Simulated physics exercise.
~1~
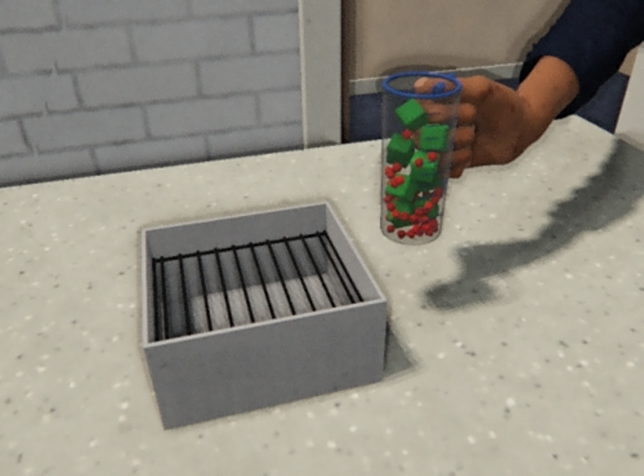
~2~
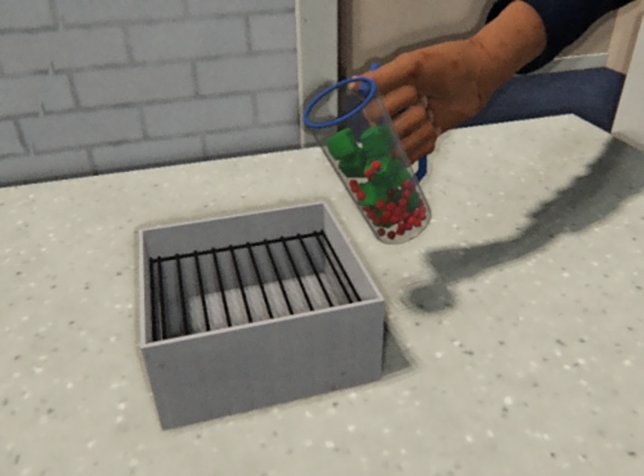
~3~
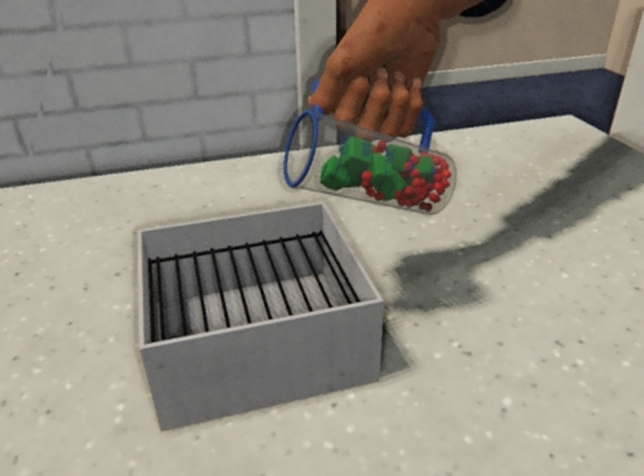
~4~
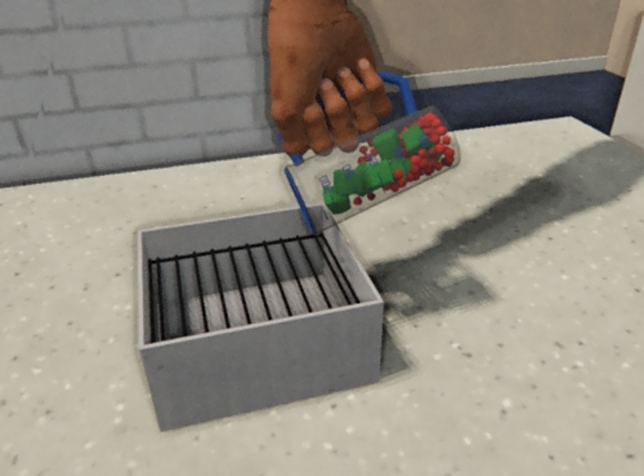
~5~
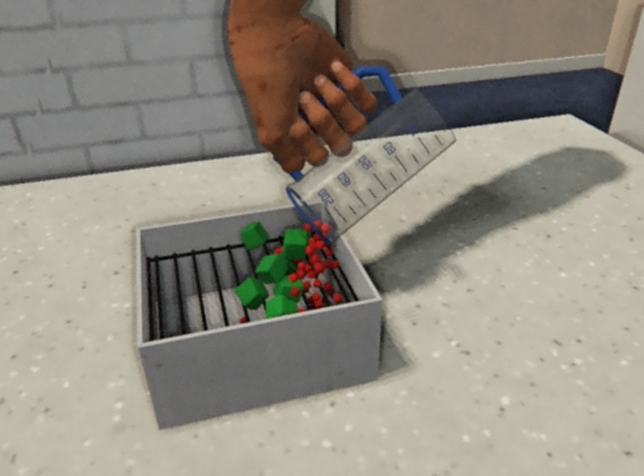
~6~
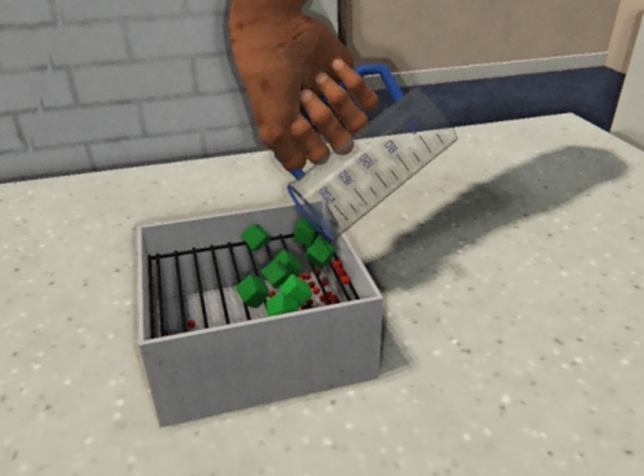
A hand tips green and red pieces onto a rack, which holds only the green.
